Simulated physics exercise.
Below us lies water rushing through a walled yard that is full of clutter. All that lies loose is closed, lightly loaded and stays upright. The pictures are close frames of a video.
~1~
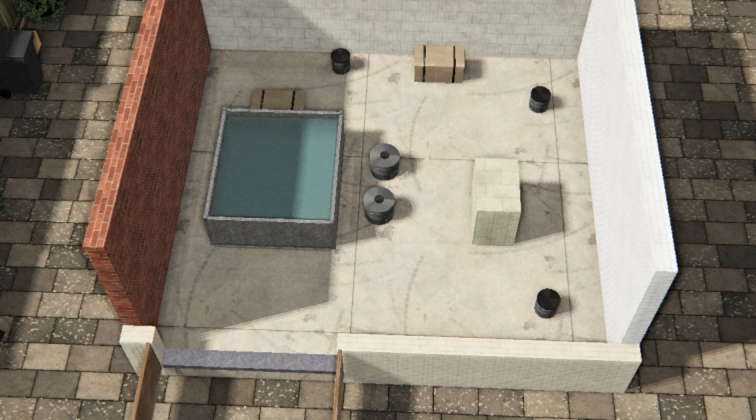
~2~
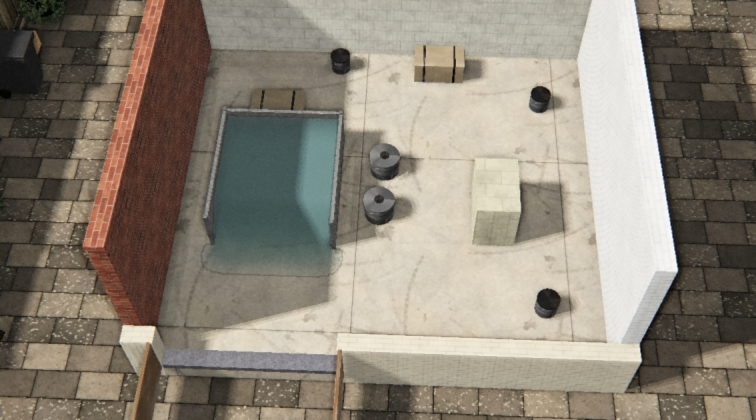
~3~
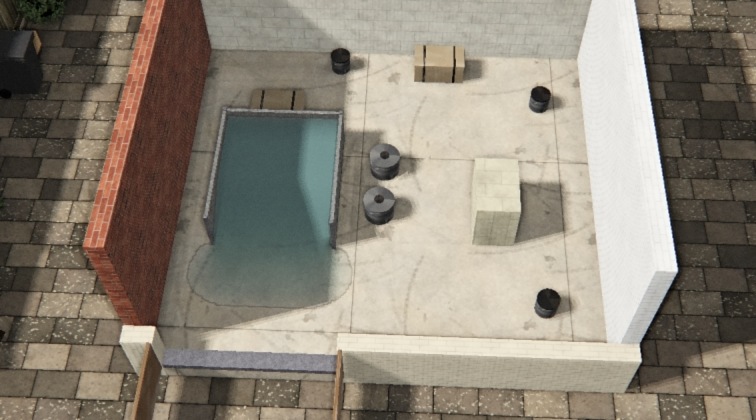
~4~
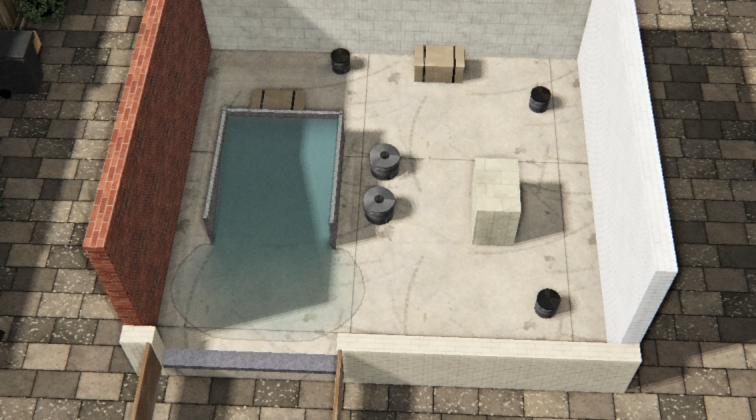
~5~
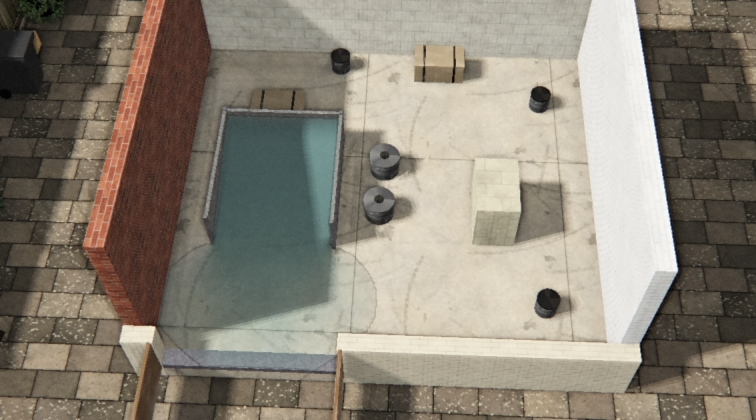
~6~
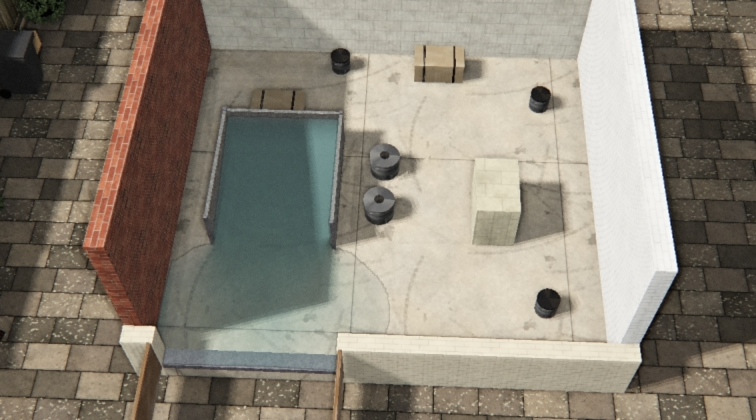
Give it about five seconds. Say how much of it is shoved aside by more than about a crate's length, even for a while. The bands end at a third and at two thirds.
It is under a third.
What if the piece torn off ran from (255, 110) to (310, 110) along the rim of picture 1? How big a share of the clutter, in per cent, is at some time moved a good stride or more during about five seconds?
About 60 per cent.
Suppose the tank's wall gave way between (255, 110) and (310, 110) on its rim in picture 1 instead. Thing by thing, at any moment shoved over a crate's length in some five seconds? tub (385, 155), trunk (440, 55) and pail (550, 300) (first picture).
In turn: Under that, moved that far, under that.
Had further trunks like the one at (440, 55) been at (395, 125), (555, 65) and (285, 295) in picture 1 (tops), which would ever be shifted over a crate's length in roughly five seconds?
As listed: Less than that, no, shifted that much.
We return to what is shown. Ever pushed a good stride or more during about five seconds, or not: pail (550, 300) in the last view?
My call: Moved that far.
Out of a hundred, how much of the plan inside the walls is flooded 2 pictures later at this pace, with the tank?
Roughly 25 per cent.
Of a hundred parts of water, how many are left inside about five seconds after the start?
Roughly 32 per cent.
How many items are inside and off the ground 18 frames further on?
I count 1.
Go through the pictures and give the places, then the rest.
In the first frame, a pail at (549, 299), on the bottom; a pail at (340, 55) rests on the ground; 0 of 7 have shifted.
In the second frame, a pail at (549, 299), on the bottom; a pail at (340, 55), on the bottom; 0 of 7 have shifted.
In the third frame, a pail at (549, 299), on the bottom; a pail at (340, 55) rests on the ground; 0 of 7 have shifted.
In the fourth frame, a pail at (549, 299), on the bottom; a pail at (340, 55) rests on the ground; 0 of 7 have shifted.
In the fifth frame, a pail at (549, 299), on the bottom; a pail at (340, 55), on the bottom; 0 of 7 have shifted.
In the sixth frame, a pail at (549, 299), on the bottom; a pail at (340, 55), on the bottom; 0 of 7 have shifted.
A moment on, 0 of 7 are well off their spots; 0 afloat.
Next, 0 of 7 are well off their spots; 0 afloat.
Later, 1 of 7 are well off their spots; 1 afloat.
In the end, 1 of 7 are well off their spots, and 1 have been at some point; 1 afloat.
